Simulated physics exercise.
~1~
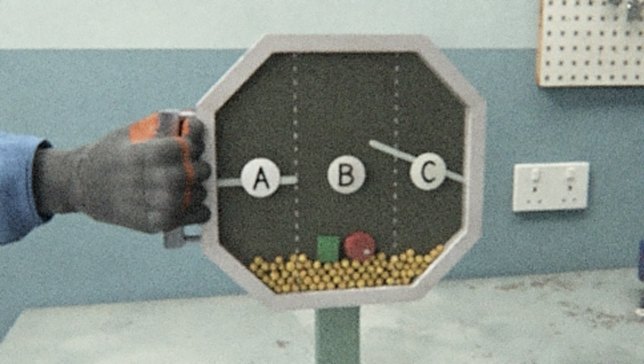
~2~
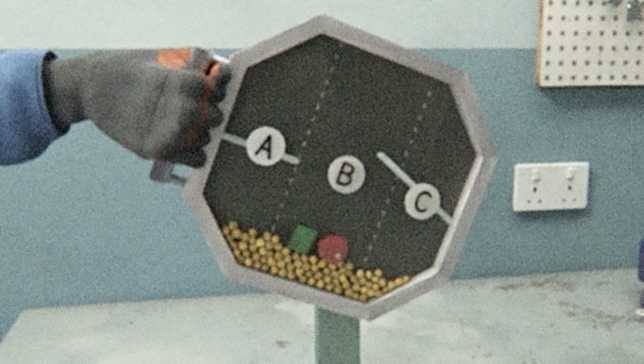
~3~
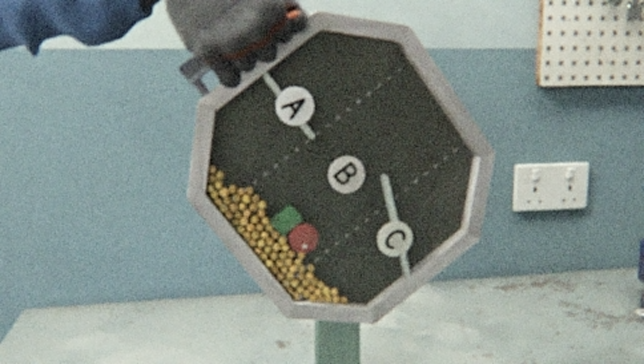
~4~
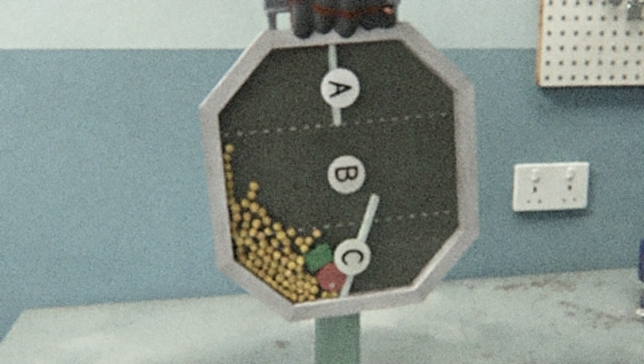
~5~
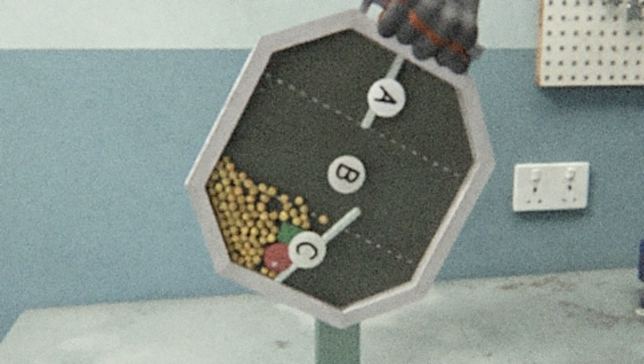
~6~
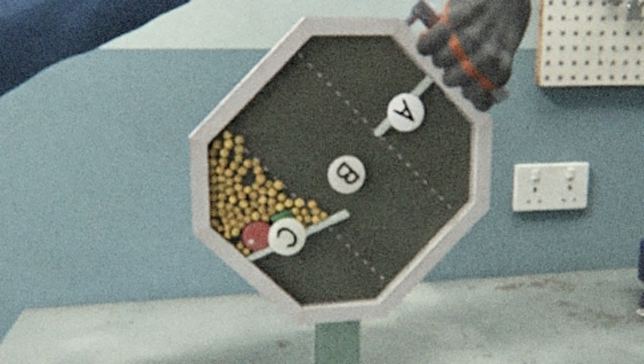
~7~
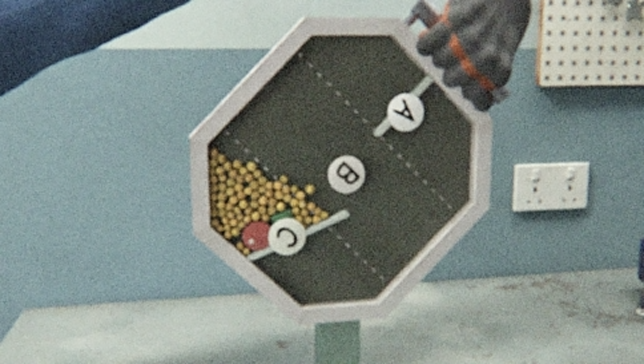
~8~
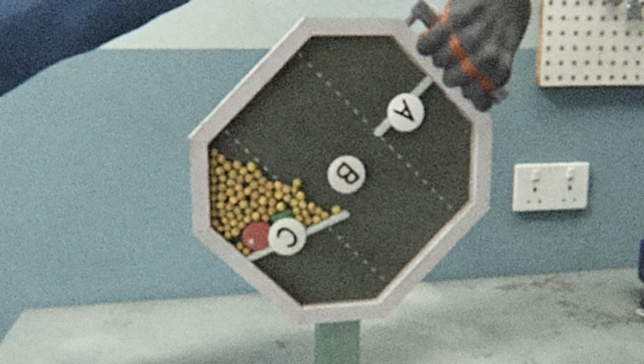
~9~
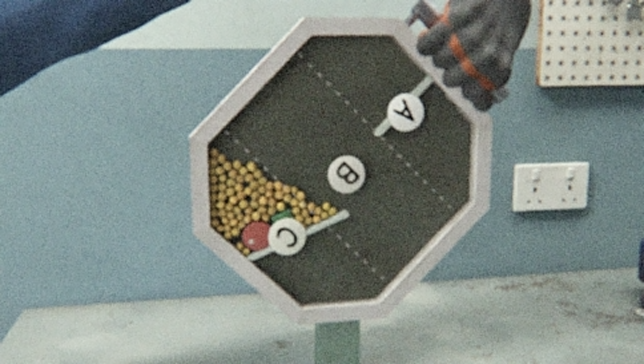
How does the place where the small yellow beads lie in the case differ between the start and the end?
At the start the beads lie in a layer along the bottom of the case. At the end they are heaped higher up against its left side, resting on the strip marked C.
